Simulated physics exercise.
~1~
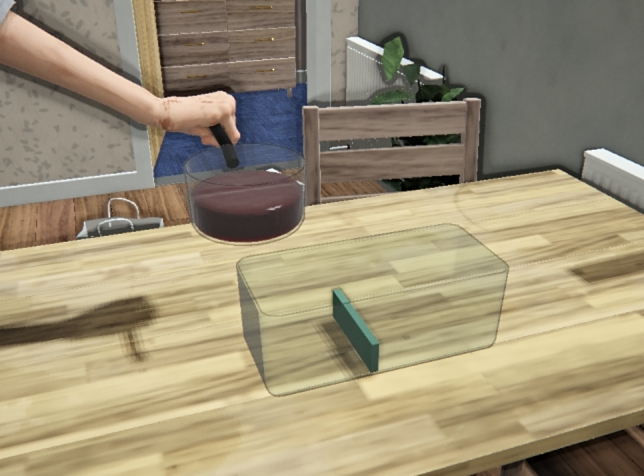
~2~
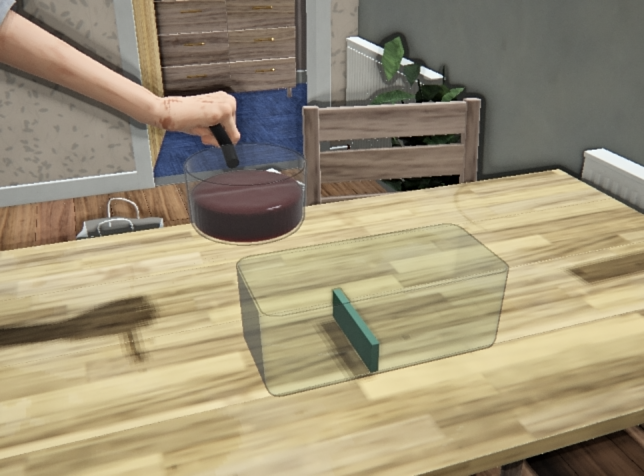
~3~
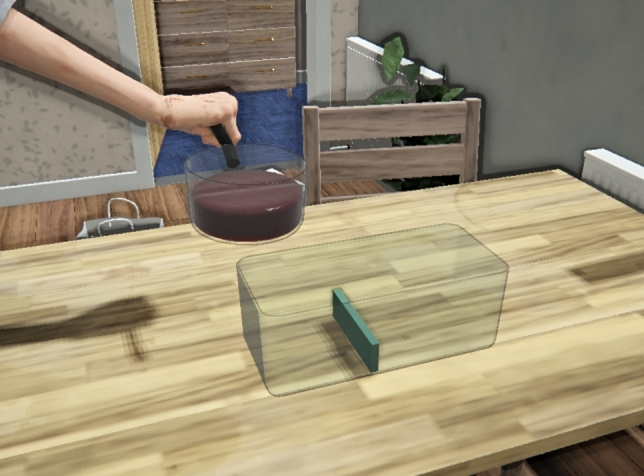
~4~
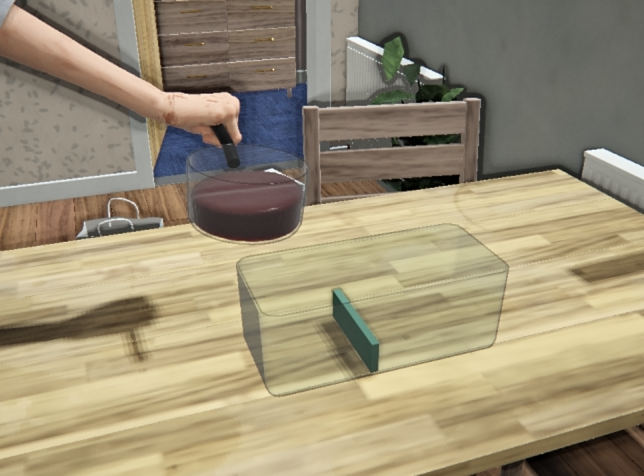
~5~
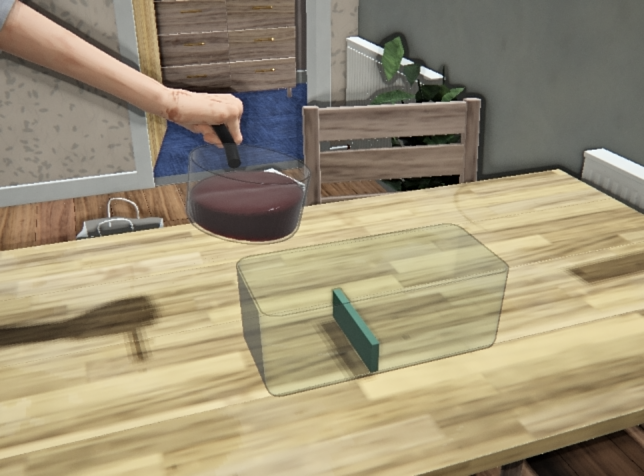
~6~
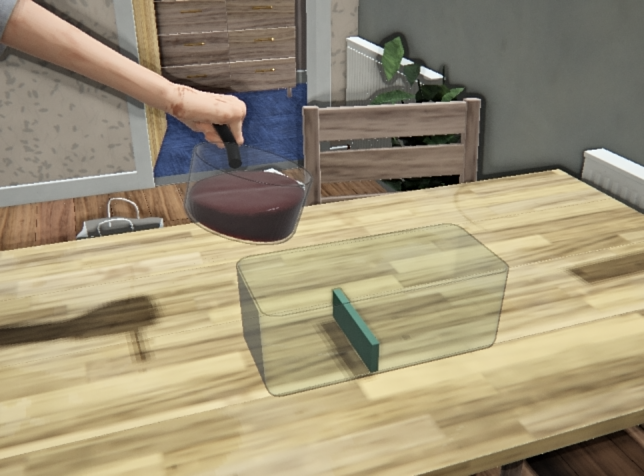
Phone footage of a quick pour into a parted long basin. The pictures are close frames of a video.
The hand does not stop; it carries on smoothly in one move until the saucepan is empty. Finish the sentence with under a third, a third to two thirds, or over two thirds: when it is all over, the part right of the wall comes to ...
When it is all over, the part right of the wall comes to under a third.
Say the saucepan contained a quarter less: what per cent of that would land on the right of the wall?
5 in a hundred.
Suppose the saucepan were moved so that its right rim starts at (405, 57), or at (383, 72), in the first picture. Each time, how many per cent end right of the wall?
First try: About 90 %; second try: About 95 %.
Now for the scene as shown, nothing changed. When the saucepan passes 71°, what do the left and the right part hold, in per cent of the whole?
5 % left, 0 % right.
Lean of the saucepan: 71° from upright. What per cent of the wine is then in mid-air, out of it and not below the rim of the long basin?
It works out to about 30 percent.
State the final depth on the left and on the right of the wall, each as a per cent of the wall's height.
About 50 per cent on the left and 10 per cent on the right.
A moment on, the tilt is 71° and 63 per cent is still to pour, 7 is left of the wall and 0 right of it.
Next, the tilt is 98° and 16 per cent is still to pour, 54 is left of the wall and 18 right of it.
Then the tilt is 100° and 2 per cent is still to pour, 77 is left of the wall and 18 right of it.
Later the tilt is 100° and 0 per cent is still to pour, 80 is left of the wall and 19 right of it.
Finally, 81 per cent lies left of the wall, 19 right of it and 1 outside.
